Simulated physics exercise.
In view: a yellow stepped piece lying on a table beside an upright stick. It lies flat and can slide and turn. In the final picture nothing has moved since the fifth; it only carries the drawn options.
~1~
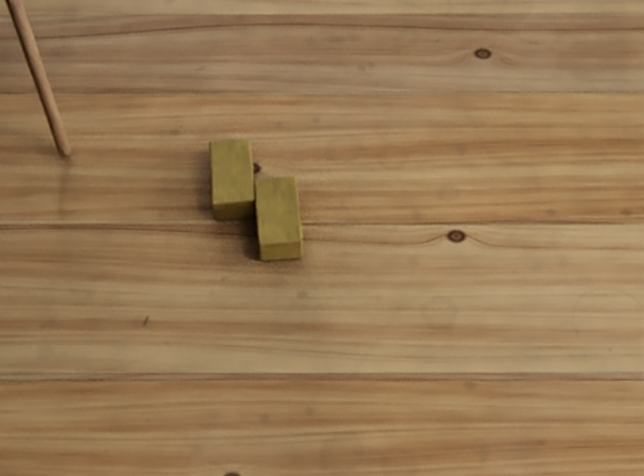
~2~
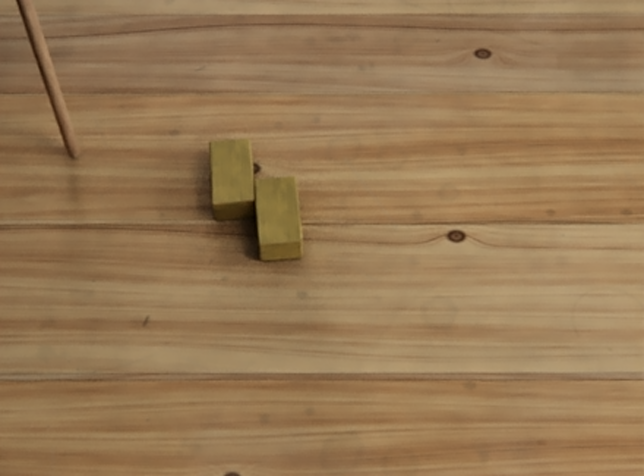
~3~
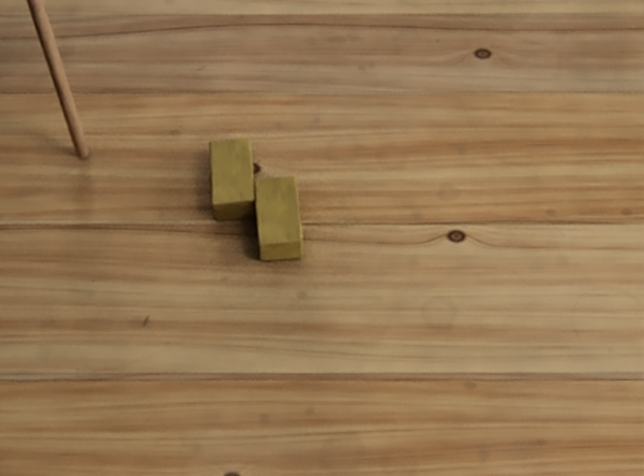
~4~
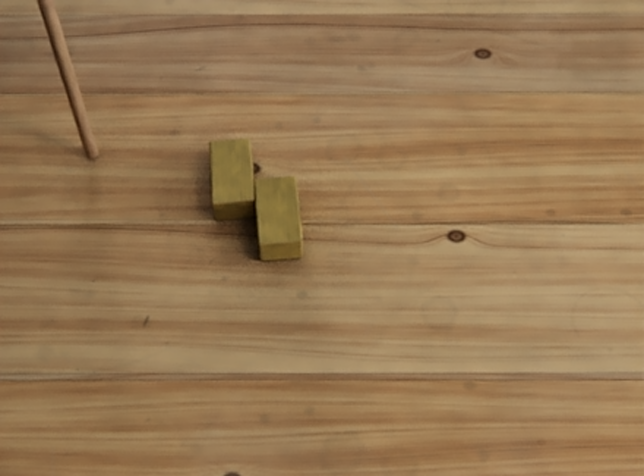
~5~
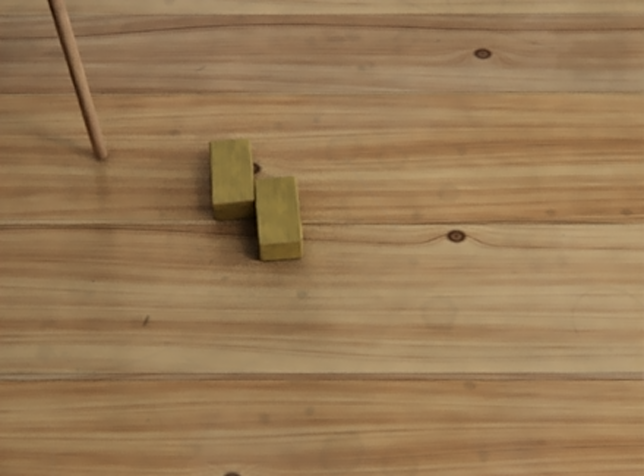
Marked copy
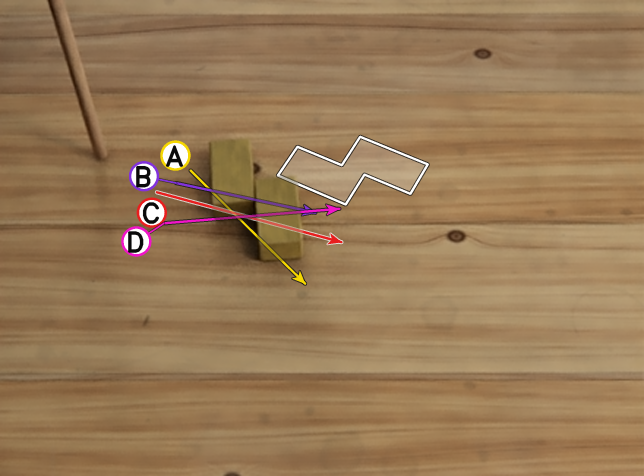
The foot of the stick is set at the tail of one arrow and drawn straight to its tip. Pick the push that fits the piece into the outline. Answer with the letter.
Take D.
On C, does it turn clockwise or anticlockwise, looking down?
It turns anticlockwise.
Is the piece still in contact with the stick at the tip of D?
Yes.
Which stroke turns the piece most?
D.
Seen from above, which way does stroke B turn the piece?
On that stroke, clockwise.
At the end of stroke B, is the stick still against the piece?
Yes.
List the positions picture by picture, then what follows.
In the first picture, yellow stepped piece (231, 170).
In the second picture, yellow stepped piece (231, 170).
In the third picture, yellow stepped piece (231, 170).
In the fourth picture, yellow stepped piece (231, 170).
In the fifth picture, yellow stepped piece (231, 170).
On the marked copy, A from (190, 170) to (305, 284); B from (176, 183) to (316, 213); C from (157, 192) to (342, 242); D from (164, 223) to (339, 209).
With D. Early on, foot of the stick (228, 219), piece (248, 167).
Further on, foot of the stick (291, 214), piece (294, 160).
At the end, foot of the stick (339, 210), piece (321, 158); it fills the outline.
As for the rest, A leaves the piece out of the outline, at (274, 183); B leaves the piece out of the outline, at (346, 195); C leaves the piece out of the outline, at (322, 183).
